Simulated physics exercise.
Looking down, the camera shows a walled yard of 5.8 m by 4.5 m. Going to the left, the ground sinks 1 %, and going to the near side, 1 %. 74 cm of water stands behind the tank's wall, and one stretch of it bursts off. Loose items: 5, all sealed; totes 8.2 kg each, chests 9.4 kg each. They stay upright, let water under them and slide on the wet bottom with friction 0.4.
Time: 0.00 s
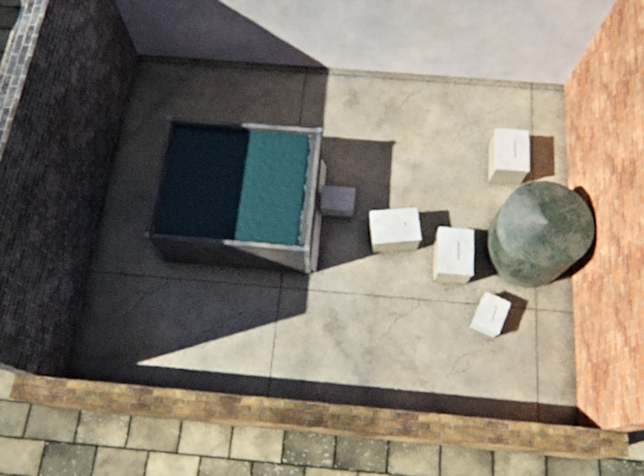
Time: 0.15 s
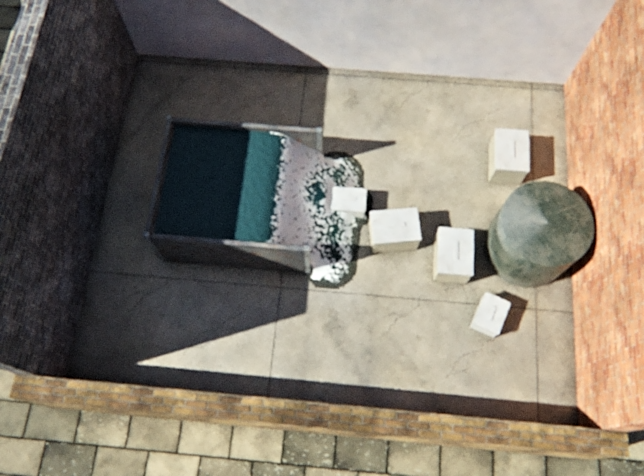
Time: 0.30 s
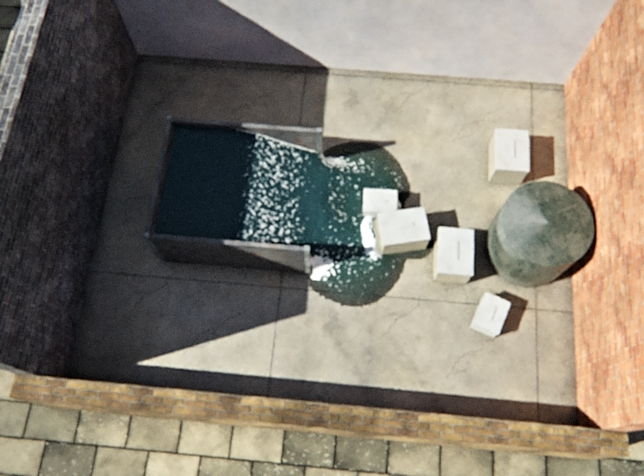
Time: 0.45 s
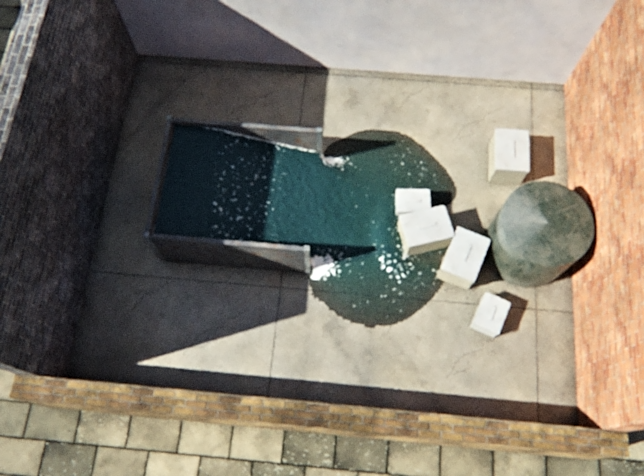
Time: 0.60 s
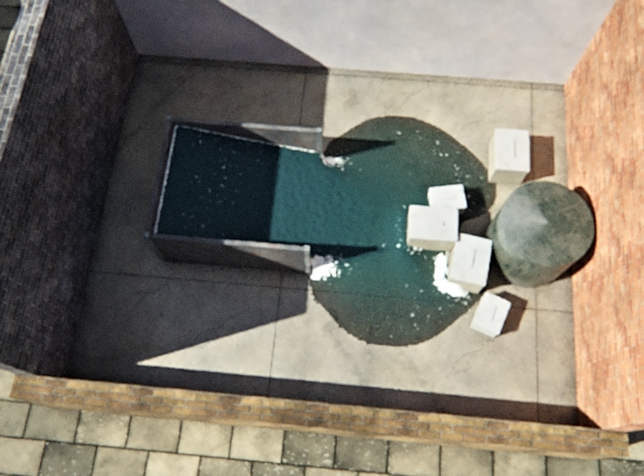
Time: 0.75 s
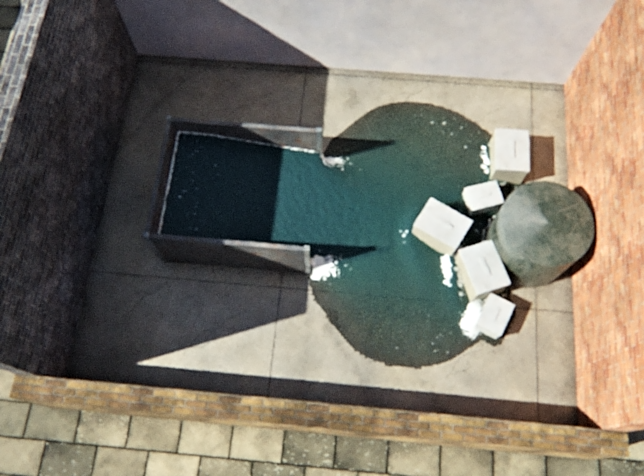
The clip shows a walled yard from above as the right side of a water-filled tank opens and water spreads rightward across the paving, pushing first a small pale box, then two larger ones, toward a rounded greenish mound.
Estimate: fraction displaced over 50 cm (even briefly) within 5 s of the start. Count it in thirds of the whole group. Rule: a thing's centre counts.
The fraction hits two thirds or above.
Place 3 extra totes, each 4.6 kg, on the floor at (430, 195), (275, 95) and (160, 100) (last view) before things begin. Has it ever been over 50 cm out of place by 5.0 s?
In the order asked: Farther than that, farther than that, not as far.
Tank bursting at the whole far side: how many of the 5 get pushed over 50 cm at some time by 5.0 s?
Result: 3 of them.
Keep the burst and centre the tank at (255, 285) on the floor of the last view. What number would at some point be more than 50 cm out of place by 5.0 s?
So the tally would be 5.
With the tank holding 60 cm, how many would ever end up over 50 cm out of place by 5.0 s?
I count 5 of them in that case.
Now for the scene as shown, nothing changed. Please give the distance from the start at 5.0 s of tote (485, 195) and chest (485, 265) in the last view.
Distances: 200 cm; 140 cm.
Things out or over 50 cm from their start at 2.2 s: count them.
The number by then is 5.
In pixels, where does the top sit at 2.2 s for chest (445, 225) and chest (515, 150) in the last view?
Estimated pixels: (477, 227) and (546, 76).
After 1.1 s 4 of 5 are over 50 cm from their spots; 2 afloat.
After 2.2 s 5 of 5 are over 50 cm from their spots; 5 afloat.
After 3.5 s 4 of 5 are over 50 cm from their spots; 5 afloat.
After 5.0 s 4 of 5 are over 50 cm from their spots, and 5 have been at some point; 5 afloat.
